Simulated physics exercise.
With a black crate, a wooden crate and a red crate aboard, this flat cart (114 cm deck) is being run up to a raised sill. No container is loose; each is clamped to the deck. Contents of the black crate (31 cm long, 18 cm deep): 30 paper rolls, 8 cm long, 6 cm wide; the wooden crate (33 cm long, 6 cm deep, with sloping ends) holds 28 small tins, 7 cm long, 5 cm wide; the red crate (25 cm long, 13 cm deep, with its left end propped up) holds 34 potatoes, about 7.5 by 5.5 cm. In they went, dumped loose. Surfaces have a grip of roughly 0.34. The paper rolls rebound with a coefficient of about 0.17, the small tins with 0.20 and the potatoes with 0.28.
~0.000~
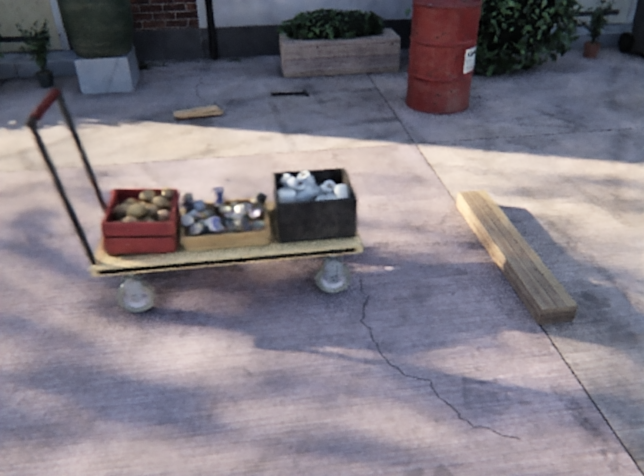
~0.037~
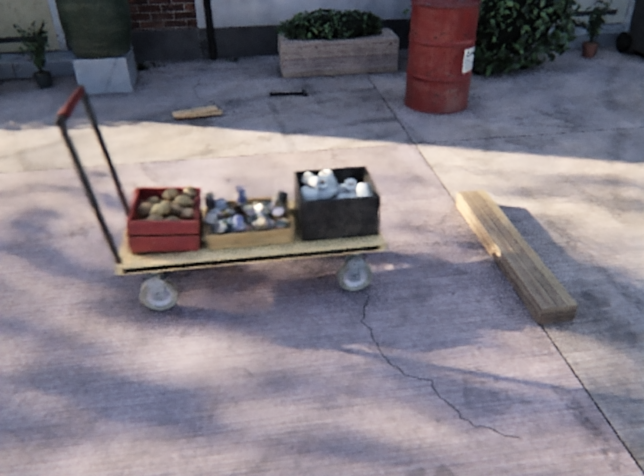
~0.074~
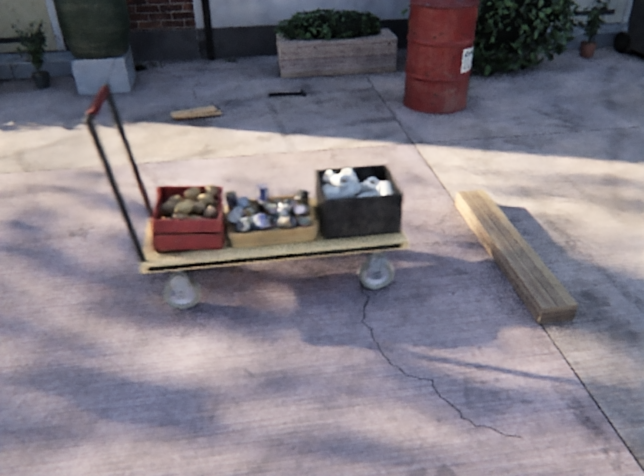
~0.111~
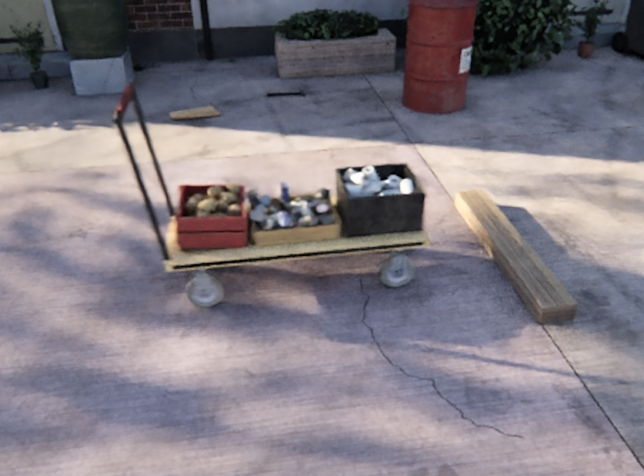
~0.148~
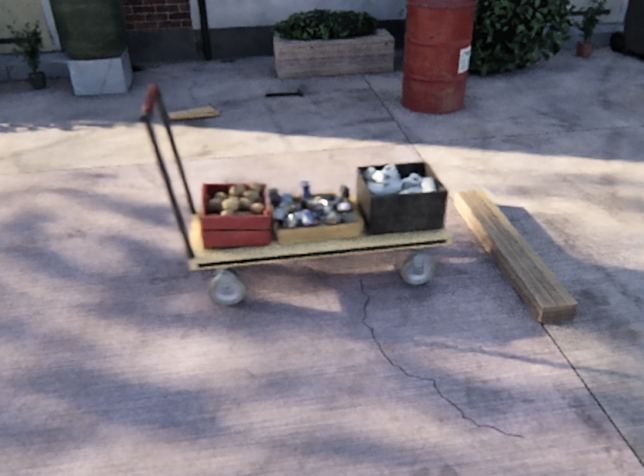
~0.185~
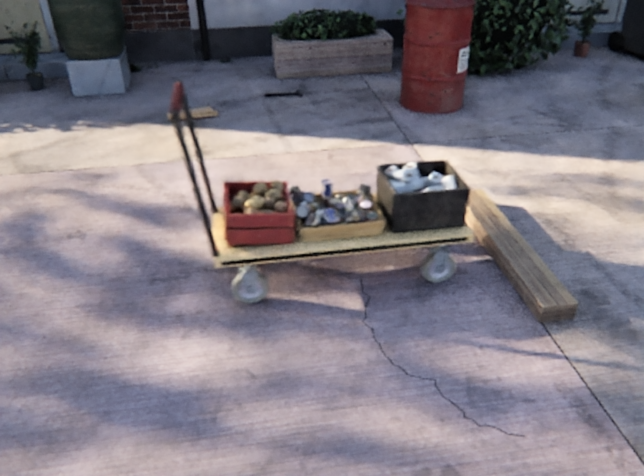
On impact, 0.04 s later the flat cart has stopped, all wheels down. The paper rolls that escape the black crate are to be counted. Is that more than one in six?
No. Retained: Above five sixths.
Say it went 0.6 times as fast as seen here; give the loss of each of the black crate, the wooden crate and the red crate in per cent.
Then the black crate sheds 0 per cent, the wooden crate 10 per cent, and the red crate 0 per cent.
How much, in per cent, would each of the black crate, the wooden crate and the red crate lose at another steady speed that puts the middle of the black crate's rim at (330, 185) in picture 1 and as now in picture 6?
Black crate 0 %, wooden crate 20 %, red crate 0 %.
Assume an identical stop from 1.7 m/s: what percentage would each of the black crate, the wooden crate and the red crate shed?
In that case the black crate sheds 0 per cent of its load, the wooden crate 20 per cent, and the red crate 0 per cent.
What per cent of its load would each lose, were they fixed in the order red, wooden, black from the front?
With that order the black crate sheds 10 per cent of its load, the wooden crate 30 per cent, and the red crate 10 per cent.
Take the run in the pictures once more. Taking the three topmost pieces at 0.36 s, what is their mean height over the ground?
Around 52 cm high.
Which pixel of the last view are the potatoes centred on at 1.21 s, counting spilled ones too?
Roughly at (320, 205).
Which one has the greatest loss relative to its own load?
It's the wooden crate.
After 0.26 s, impact.
After 0.36 s, black crate 30 in, 0 out, wooden crate 27 in, 1 out and red crate 34 in, 0 out.
After 0.48 s, black crate 28 in, 2 out, wooden crate 22 in, 6 out and red crate 33 in, 1 out.
After 0.71 s, black crate 28 in, 2 out, wooden crate 21 in, 7 out and red crate 32 in, 2 out.
Outcome (at 1.21 s), black crate 28 in, 2 out, wooden crate 21 in, 7 out and red crate 32 in, 2 out. Asked share, 2 of 30, 7 per cent.
